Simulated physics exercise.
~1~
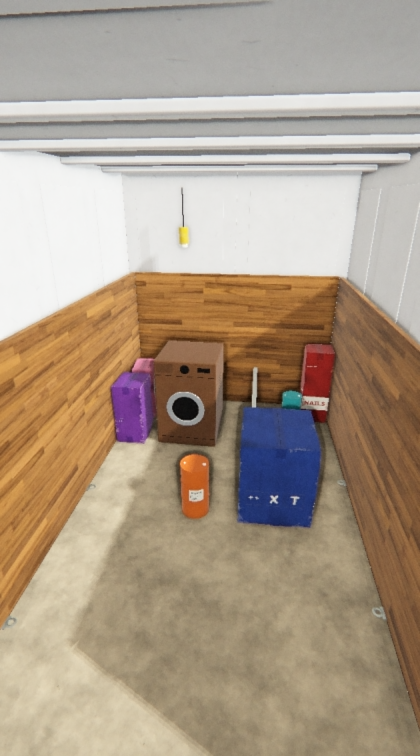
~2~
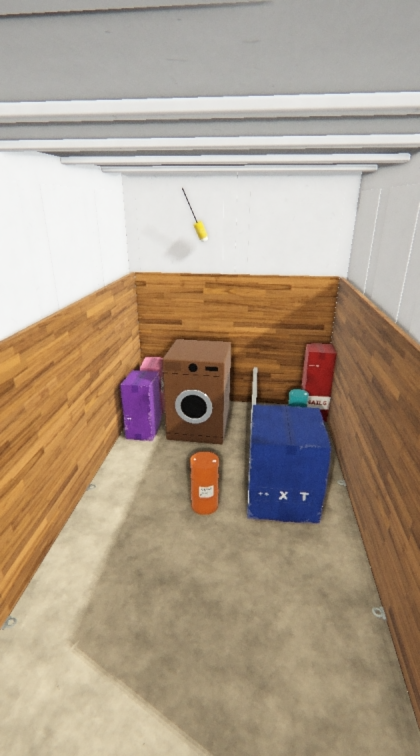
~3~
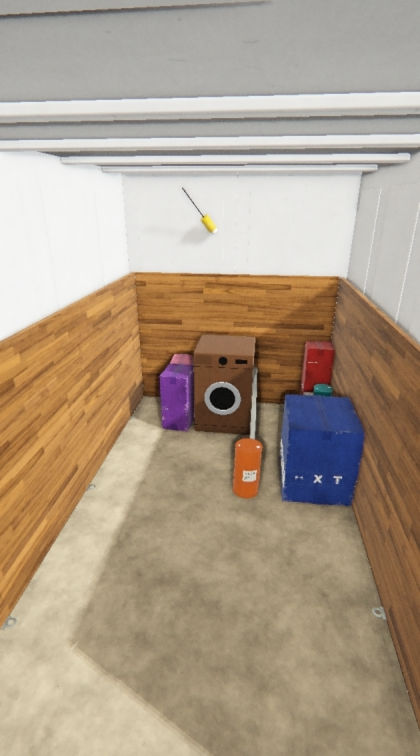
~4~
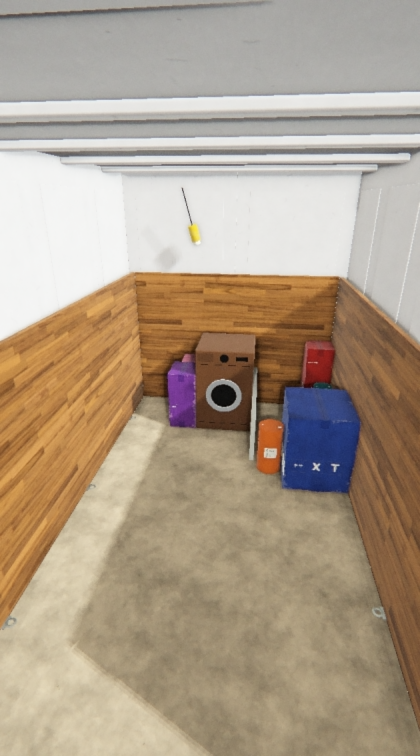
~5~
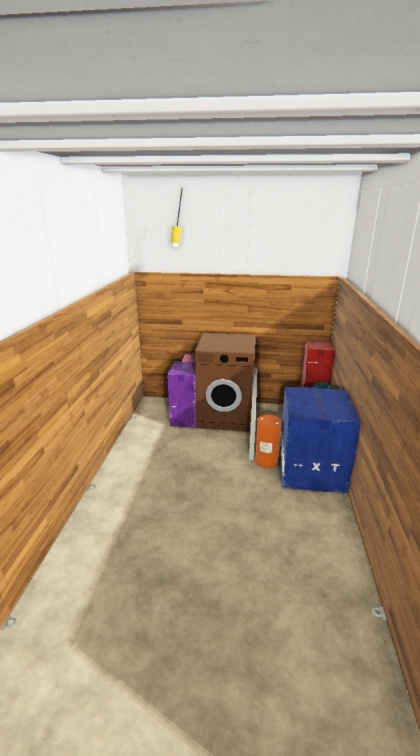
The brown washing machine, the big blue box, an orange canister and the purple box slid right and a little towards the back wall as a yellow hanging lamp swung, and they ended up still upright, bunched nearer the right side of the wood-panelled load bay.
